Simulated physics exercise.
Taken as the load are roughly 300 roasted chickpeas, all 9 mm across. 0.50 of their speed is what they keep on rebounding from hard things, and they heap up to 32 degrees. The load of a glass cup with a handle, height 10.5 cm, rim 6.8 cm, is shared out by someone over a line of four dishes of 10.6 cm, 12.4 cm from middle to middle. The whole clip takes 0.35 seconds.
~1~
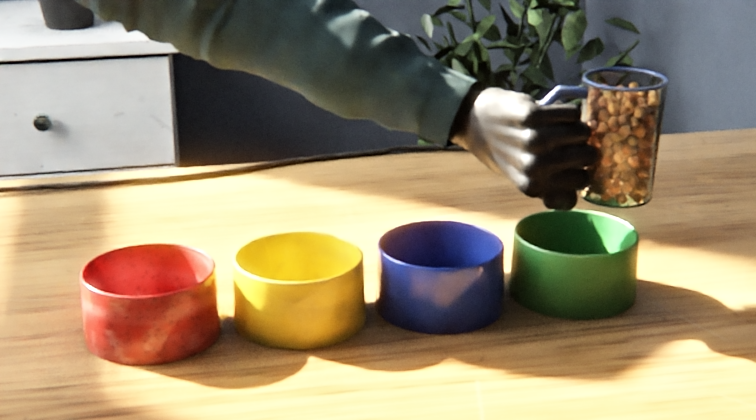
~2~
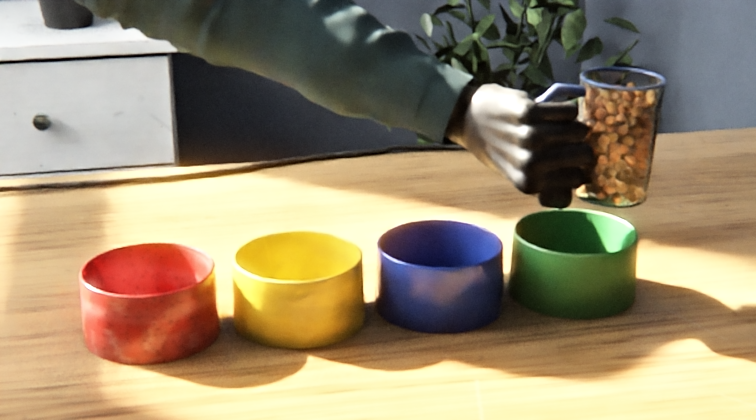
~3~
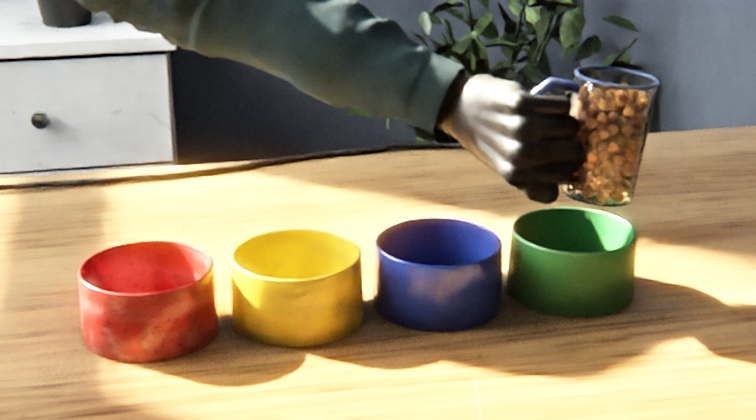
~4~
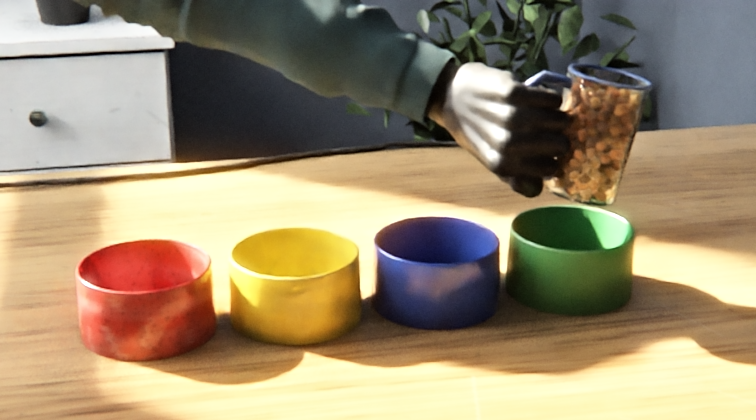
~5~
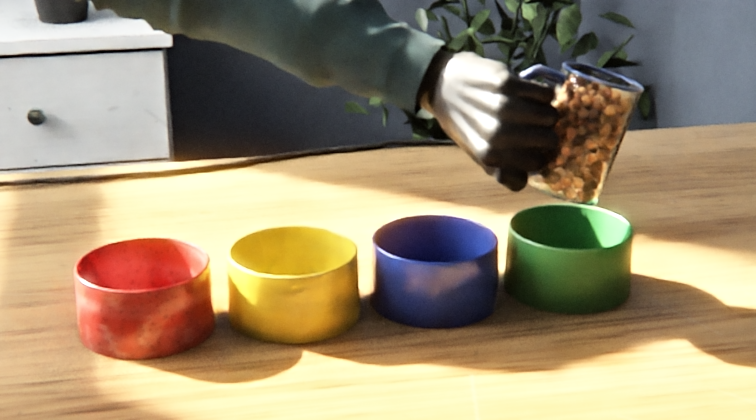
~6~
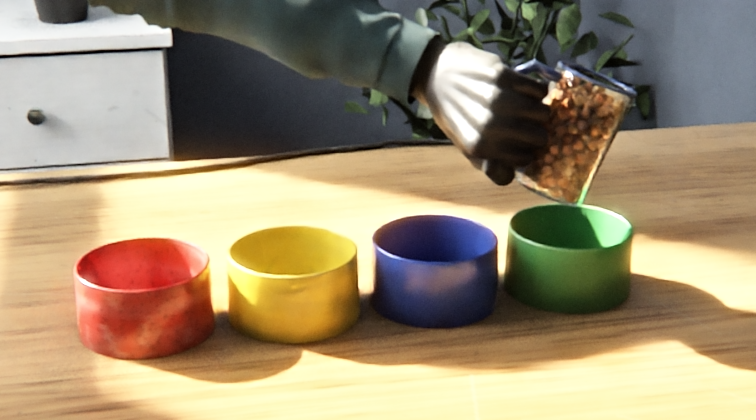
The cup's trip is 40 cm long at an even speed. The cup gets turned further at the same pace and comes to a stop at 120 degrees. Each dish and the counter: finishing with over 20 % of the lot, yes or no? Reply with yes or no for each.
Red dish: No, blue dish: Yes, green dish: No, yellow dish: No, counter: No.
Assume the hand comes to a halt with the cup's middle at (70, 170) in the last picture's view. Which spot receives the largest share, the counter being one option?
Result: Largest portion at blue.
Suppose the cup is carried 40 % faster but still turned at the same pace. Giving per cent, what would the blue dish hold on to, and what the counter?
In that case: Blue 10, and counter 10.
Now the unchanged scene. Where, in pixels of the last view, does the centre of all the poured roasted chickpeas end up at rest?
Est. centre at rest: (425, 281) px.
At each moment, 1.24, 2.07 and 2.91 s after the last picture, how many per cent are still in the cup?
First 80, then 0, then 0 per cent.
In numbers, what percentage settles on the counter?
Near 10 percent, roughly speaking.
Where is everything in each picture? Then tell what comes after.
In the first frame, cup at (620, 138), tilt 0 degrees, lip at (662, 77), moved 0.0 cm; middle of the pieces at (623, 145); green dish at (576, 232); blue dish at (441, 244); yellow dish at (298, 256); red dish at (149, 269).
In the second frame, cup at (616, 138), tilt 1 degrees, lip at (660, 77), moved 0.3 cm; middle of the pieces at (619, 145).
In the third frame, cup at (606, 137), tilt 6 degrees, lip at (654, 79), moved 1.1 cm; middle of the pieces at (609, 144).
In the fourth frame, cup at (594, 135), tilt 11 degrees, lip at (646, 82), moved 2.0 cm; middle of the pieces at (596, 143).
In the fifth frame, cup at (583, 135), tilt 16 degrees, lip at (638, 85), moved 2.9 cm; middle of the pieces at (584, 143).
In the sixth frame, cup at (572, 135), tilt 21 degrees, lip at (631, 91), moved 3.8 cm; middle of the pieces at (573, 143); green dish at (570, 226); blue dish at (435, 238); yellow dish at (293, 251); red dish at (143, 264).
Then, 1.24 s after the last picture, tilt 112 degrees; cup holds 80 %, blue 15 %.
Then, 2.07 s after the last picture, tilt 120 degrees; cup holds 0 %, blue 90 %.
Then, 2.91 s after the last picture, tilt 120 degrees; cup holds 0 %, blue 90 %.
In the end, red 0 %, blue 90 %, green 0 %, yellow 0 %, counter 10 %.
